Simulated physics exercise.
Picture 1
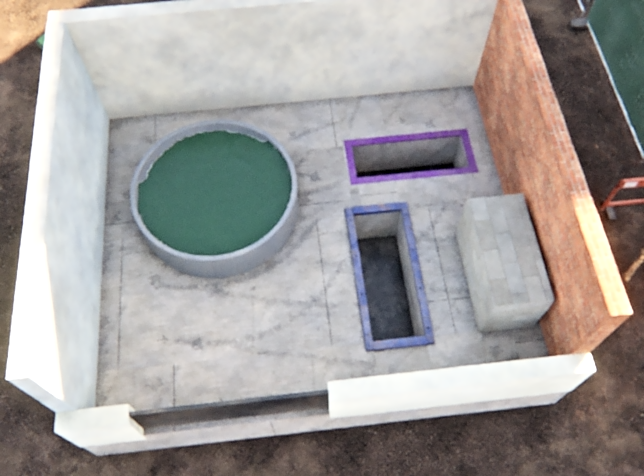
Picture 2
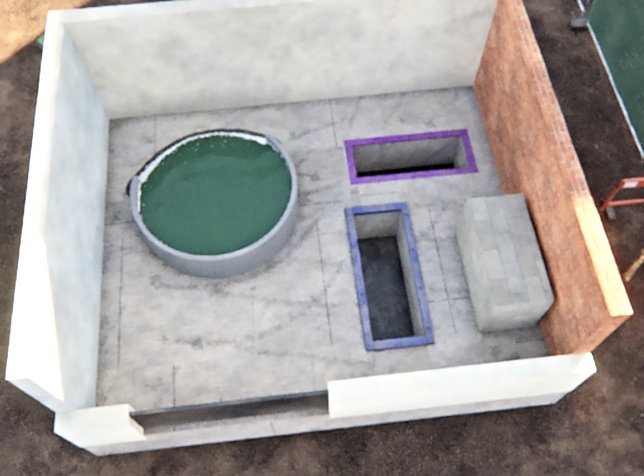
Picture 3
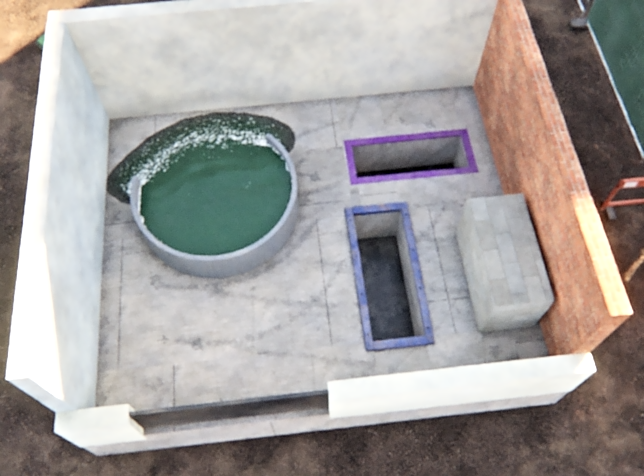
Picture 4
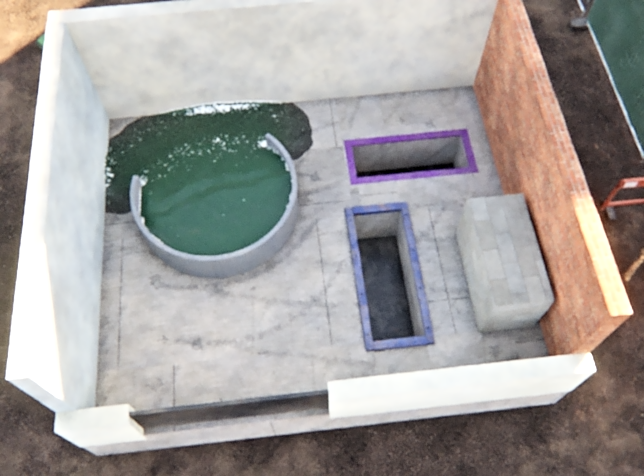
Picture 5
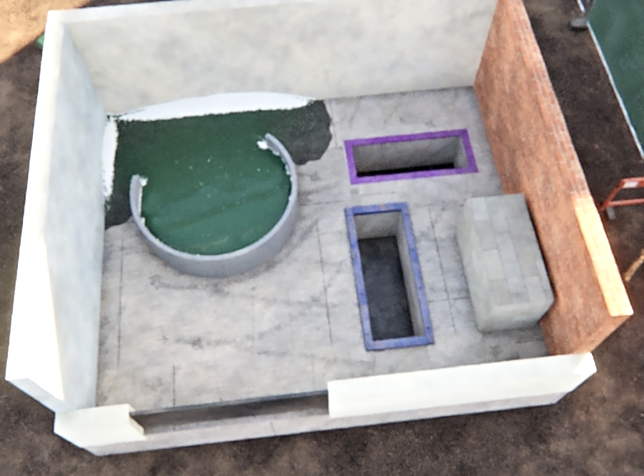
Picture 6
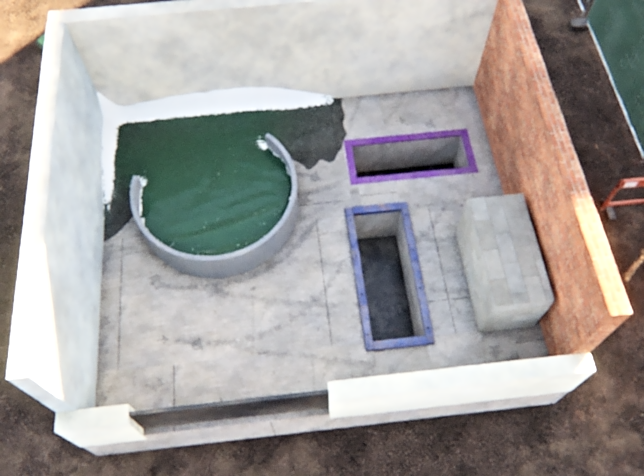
At first, green water sits still in a round tank on a walled concrete floor slab. Then the tank's far side opens and water pours out, spreading dark green across the slab to the back wall, where white foam forms, before its edge creeps right toward the purple-rimmed opening.
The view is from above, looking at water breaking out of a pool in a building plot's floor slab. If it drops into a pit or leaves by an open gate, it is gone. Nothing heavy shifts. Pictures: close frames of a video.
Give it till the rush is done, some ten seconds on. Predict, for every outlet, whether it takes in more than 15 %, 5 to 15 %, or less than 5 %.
My prediction: The gate will take below five per cent; the blue pit will take below five per cent; the purple pit will take beyond fifteen per cent.
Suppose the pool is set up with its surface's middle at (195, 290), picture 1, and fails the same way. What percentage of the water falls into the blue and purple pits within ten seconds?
I'd say the blue pit takes 4 % while the purple pit takes 40 %.
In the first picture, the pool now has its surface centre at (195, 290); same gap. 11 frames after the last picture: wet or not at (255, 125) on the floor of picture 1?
Answer: Under water.
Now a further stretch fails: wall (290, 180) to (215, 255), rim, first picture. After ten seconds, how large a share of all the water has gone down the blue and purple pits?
In percent: Blue 40, purple 10.
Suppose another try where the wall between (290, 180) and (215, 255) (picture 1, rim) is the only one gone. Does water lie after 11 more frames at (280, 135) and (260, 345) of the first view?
Lab note, in order - left bare; inundated.
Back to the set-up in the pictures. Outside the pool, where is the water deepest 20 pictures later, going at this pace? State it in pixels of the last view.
That spot is close to (96, 409).
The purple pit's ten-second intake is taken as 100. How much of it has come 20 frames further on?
Something like 25 in a hundred.
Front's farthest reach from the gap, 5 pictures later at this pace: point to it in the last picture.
The wet edge reaches furthest near (434, 93).
A moment on, water covers 25 % of the floor; the gate 0 %, the blue pit 0 %, the purple pit 0 %.
Next, water covers 35 % of the floor; the gate 0 %, the blue pit 0 %, the purple pit 2 %.
Then, water covers 55 % of the floor; the gate 0 %, the blue pit 0 %, the purple pit 8 %.
Later, water covers 85 % of the floor; the gate 0 %, the blue pit 1 %, the purple pit 19 %.
In the end, water covers 95 % of the floor; the gate 0 %, the blue pit 2 %, the purple pit 33 %.
